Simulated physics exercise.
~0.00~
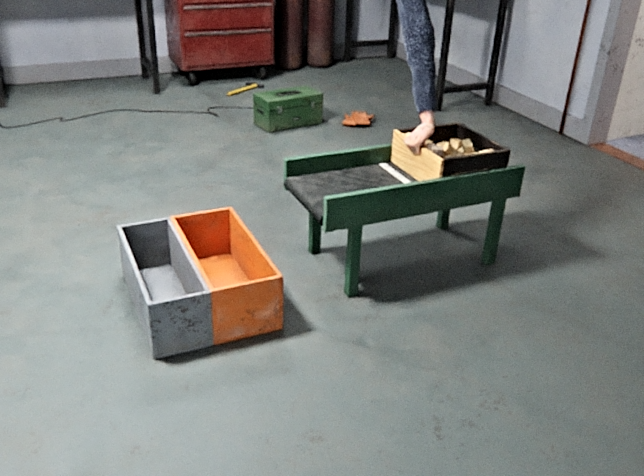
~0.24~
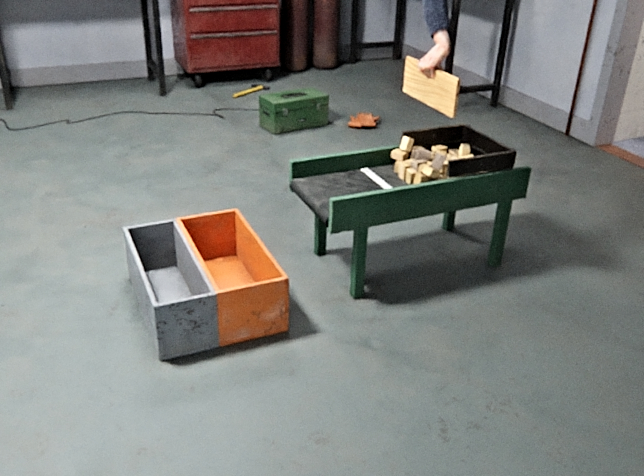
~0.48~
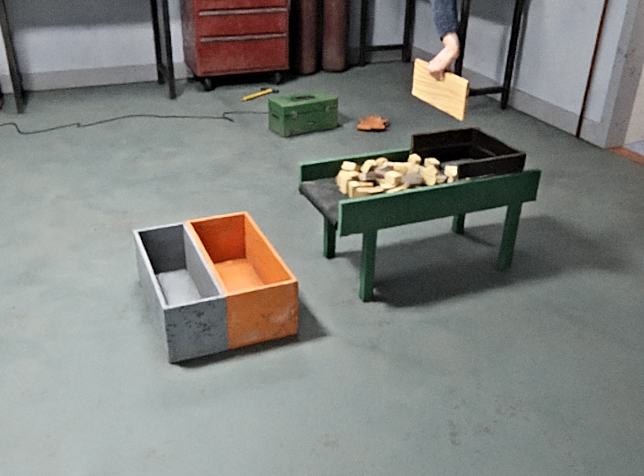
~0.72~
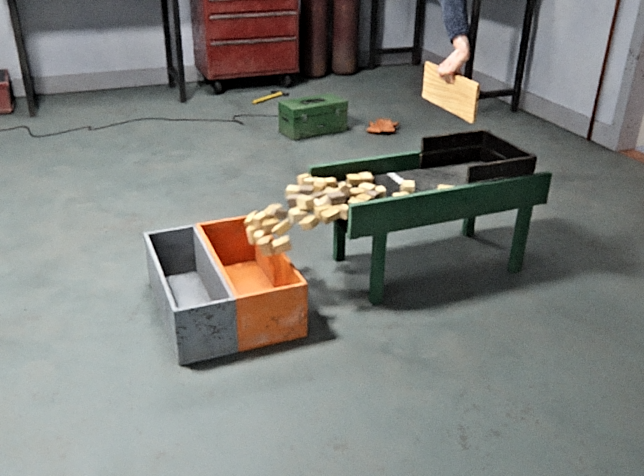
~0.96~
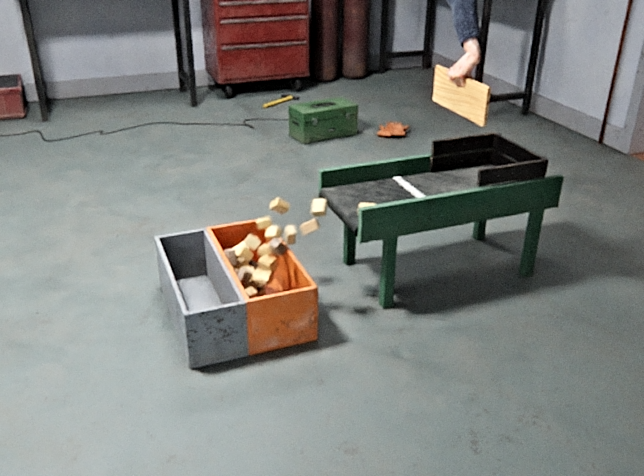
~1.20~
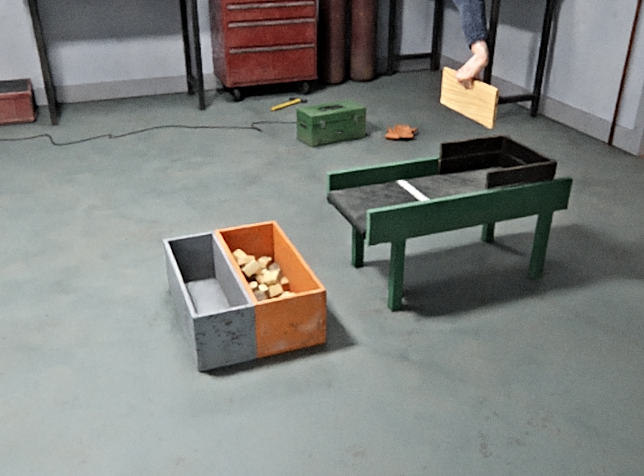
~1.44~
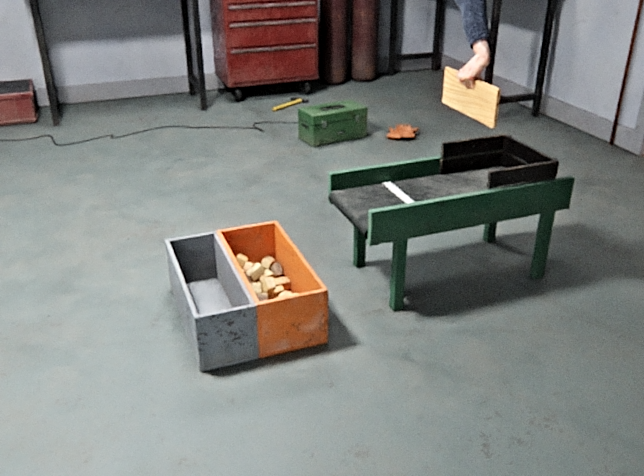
A hand lifted a wooden board from the front of a black pen, and a heap of small wooden blocks rode left along the green-sided belt, tumbled off its end and landed in the orange bin, leaving the grey tub empty.
